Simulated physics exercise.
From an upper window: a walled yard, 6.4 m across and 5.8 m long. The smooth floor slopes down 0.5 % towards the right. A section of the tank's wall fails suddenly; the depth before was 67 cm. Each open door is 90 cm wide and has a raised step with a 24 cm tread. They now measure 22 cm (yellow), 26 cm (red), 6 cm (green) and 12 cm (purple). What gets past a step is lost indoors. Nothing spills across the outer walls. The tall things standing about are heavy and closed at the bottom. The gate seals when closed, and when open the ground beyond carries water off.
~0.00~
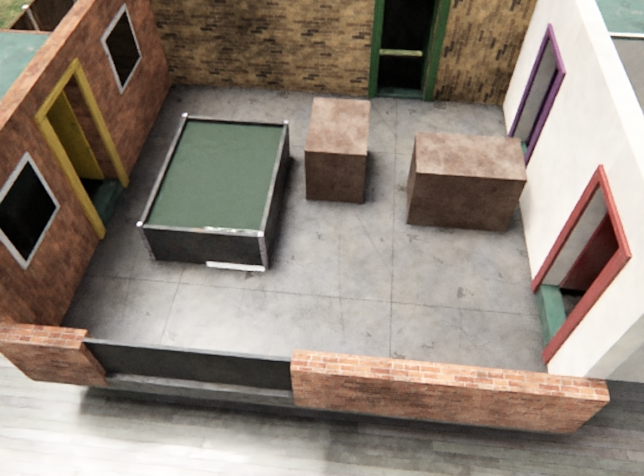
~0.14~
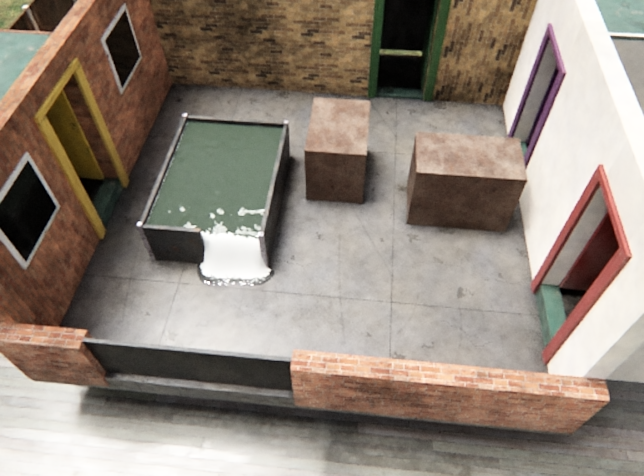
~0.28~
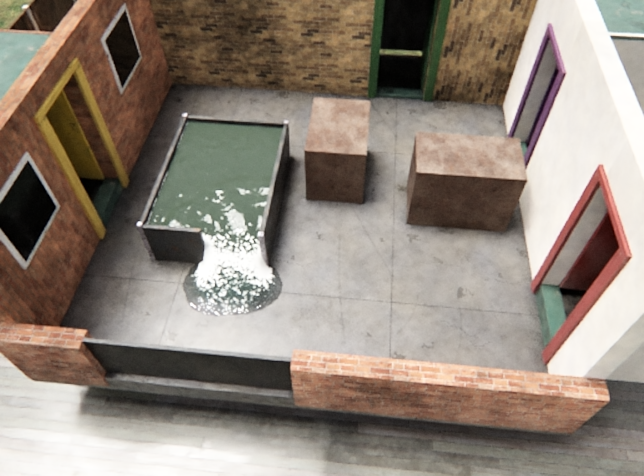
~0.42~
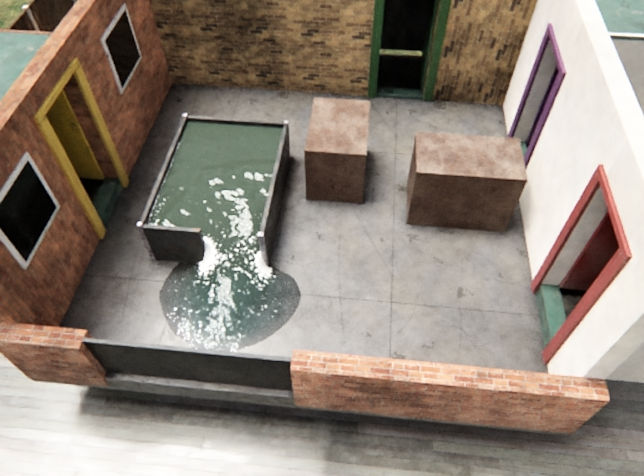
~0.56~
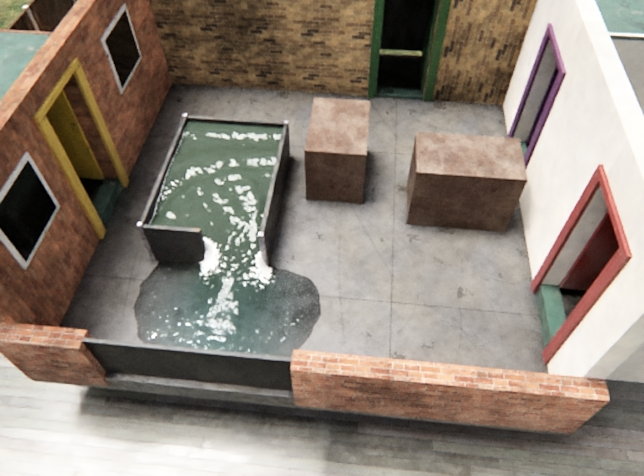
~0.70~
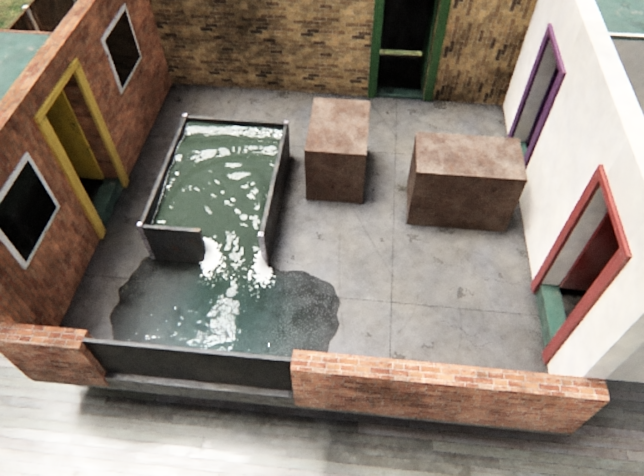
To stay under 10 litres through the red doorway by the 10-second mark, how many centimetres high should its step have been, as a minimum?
About 18 cm.
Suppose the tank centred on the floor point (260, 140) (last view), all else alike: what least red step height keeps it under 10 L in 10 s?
Then roughly 14.5 cm.
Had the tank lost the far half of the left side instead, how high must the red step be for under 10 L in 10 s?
Then roughly 10.5 cm.
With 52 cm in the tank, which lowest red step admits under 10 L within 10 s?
Then roughly 13.0 cm.
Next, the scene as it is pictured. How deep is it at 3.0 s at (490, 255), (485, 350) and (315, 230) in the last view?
In that order: 2, 6 and 0 cm.
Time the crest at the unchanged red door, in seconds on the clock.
At about 3.0 s.
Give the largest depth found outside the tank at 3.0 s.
Roughly 29 cm.
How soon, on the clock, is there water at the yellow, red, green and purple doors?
Yellow 2.4 s, red 2.2 s, green 5.5 s, purple 3.6 s.
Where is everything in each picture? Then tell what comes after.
In the first frame, still water, 67 cm deep, in the tank at (220, 174); the red door at (567, 281) is dry.
In the second frame, the front is at (206, 277), 0.3 m from the gap at (235, 252); 0.2 m2 of floor is wet, 67 cm left at the back.
In the third frame, the gap is at (235, 255), the front 0.8 m out at (202, 306); the back of the tank holds 67 cm.
In the fourth frame, the gap is at (235, 255), the front 1.4 m out at a hidden place; the back of the tank holds 67 cm.
In the fifth frame, the gap is at (235, 255), the front 1.7 m out at a hidden place; the back of the tank holds 67 cm.
In the sixth frame, the gap is at (235, 255), the front 1.8 m out at a hidden place; the back of the tank holds 62 cm; 2.9 m in a straight line remain to the red door at (567, 281).
After 1.4 s water covers 15 % of the floor, deepest (40 cm) near (216, 357); it has not reached the red door.
After 3.0 s water covers 40 % of the floor, deepest (29 cm) near (61, 355); 22 cm at the red door, 0 litres in over its 26 cm step.
After 10.0 s water covers 100 % of the floor, deepest (12 cm) near (226, 372); 11 cm at the red door, 0 litres in over its 26 cm step.
At the red door as built, the water arrived by 2.2 s and peaked near 22 cm at 3.0 s.
With a step of 14.5 cm, 33 litres would have come in within the 10 s; with 19.5 cm, 5 litres. So under 10 litres takes about 18 cm.
